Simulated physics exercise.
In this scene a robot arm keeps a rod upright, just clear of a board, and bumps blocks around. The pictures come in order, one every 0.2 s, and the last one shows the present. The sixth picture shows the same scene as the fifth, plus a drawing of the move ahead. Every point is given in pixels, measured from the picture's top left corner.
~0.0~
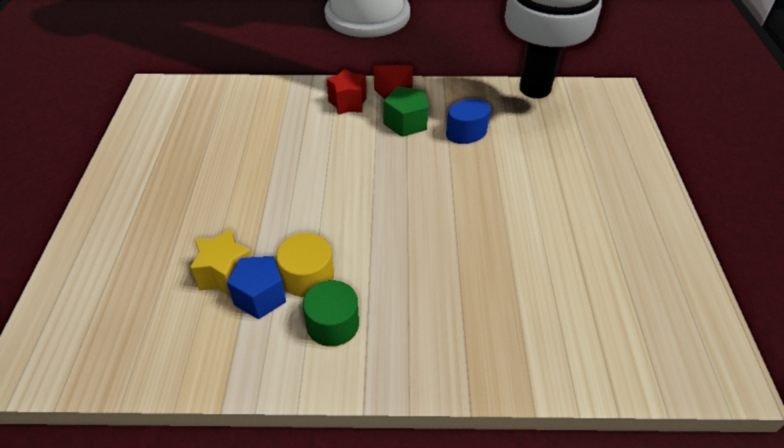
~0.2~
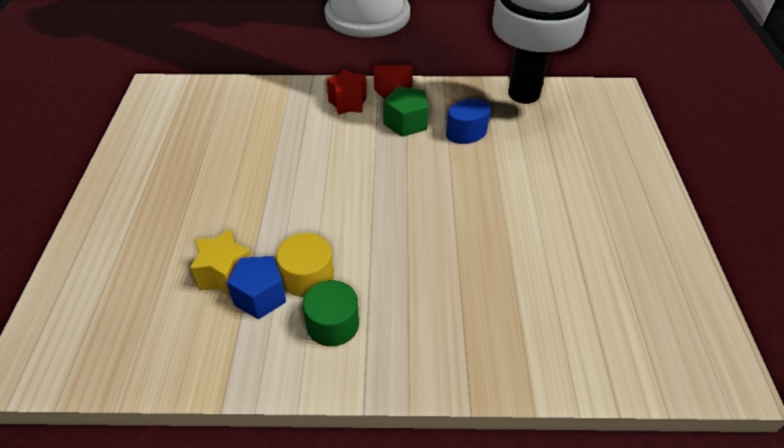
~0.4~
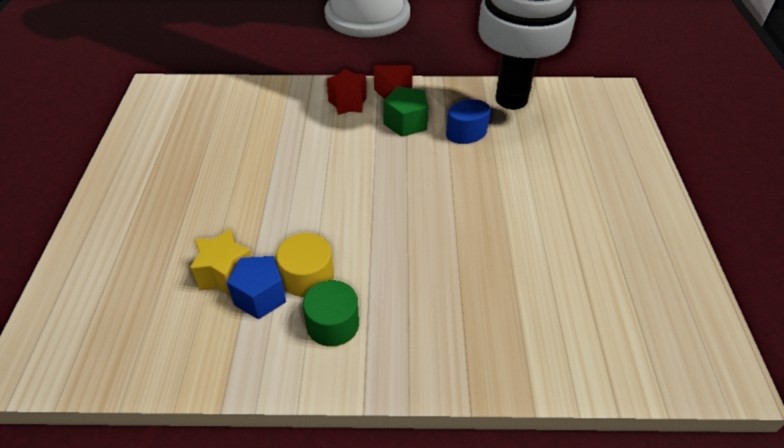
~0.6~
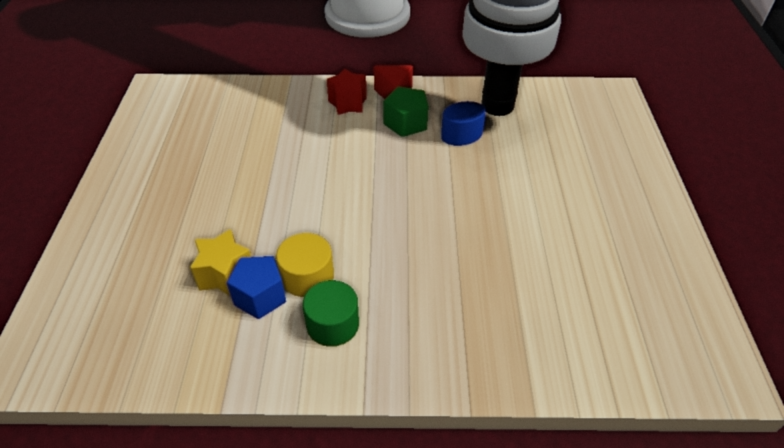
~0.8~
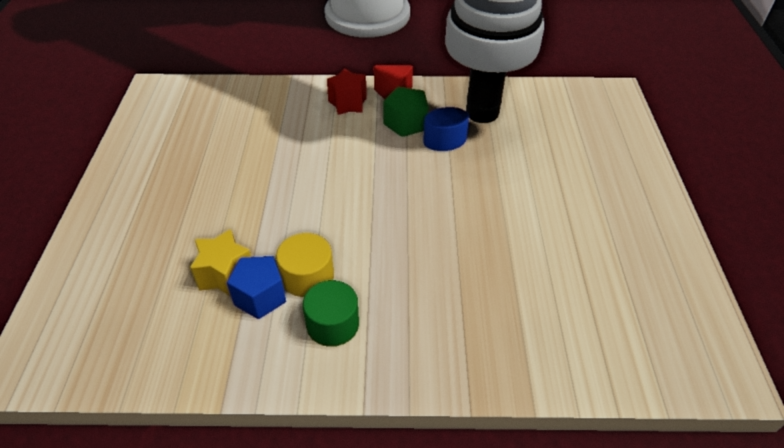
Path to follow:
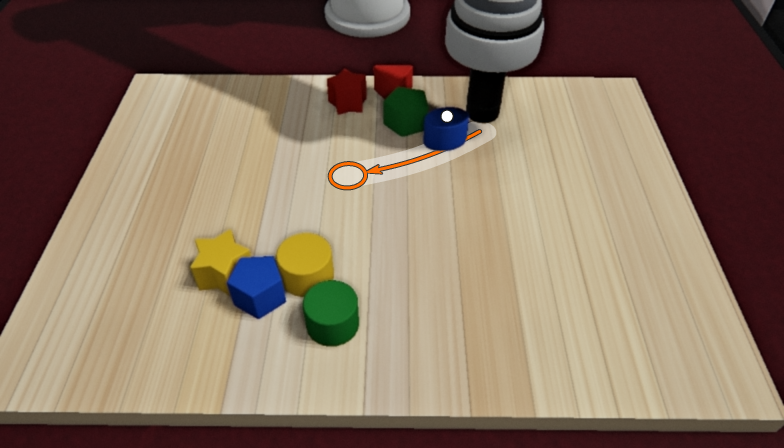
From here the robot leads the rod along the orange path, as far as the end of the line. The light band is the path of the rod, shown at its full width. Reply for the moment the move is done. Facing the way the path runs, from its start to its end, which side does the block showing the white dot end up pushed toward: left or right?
It's pushed right.
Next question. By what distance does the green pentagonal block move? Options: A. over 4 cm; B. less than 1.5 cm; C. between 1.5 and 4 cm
The answer is B.
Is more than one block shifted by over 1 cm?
No.
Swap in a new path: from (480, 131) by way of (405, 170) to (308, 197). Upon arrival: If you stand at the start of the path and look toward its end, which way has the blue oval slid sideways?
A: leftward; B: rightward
Letter B.
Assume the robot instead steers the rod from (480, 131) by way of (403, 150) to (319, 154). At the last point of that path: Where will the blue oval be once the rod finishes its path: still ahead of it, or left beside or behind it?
The rod still drives it.
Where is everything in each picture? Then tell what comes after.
In the first picture, rod tip at (535, 90); block tops, green pentagonal block at (407, 99); blue oval at (470, 109).
In the second picture, rod at (524, 95); blocks unchanged.
In the third picture, rod at (511, 101); blocks unchanged.
In the fourth picture, rod at (498, 107); blue oval at (464, 111).
In the fifth picture, rod at (482, 114); green pentagonal block at (407, 99); blue oval at (447, 116).
Path on the board, from (480, 131) via (421, 158), ending at (348, 176); the dot is on the blue oval.
The first path, step by step. One third of the way, rod at (443, 133); blue oval at (404, 126), turned 35° clockwise.
Two thirds of the way, rod at (397, 148); blue oval at (366, 128), turned 95° clockwise.
At the end, rod at (347, 158); green pentagonal block in place; blue oval at (343, 128), turned 175° clockwise.
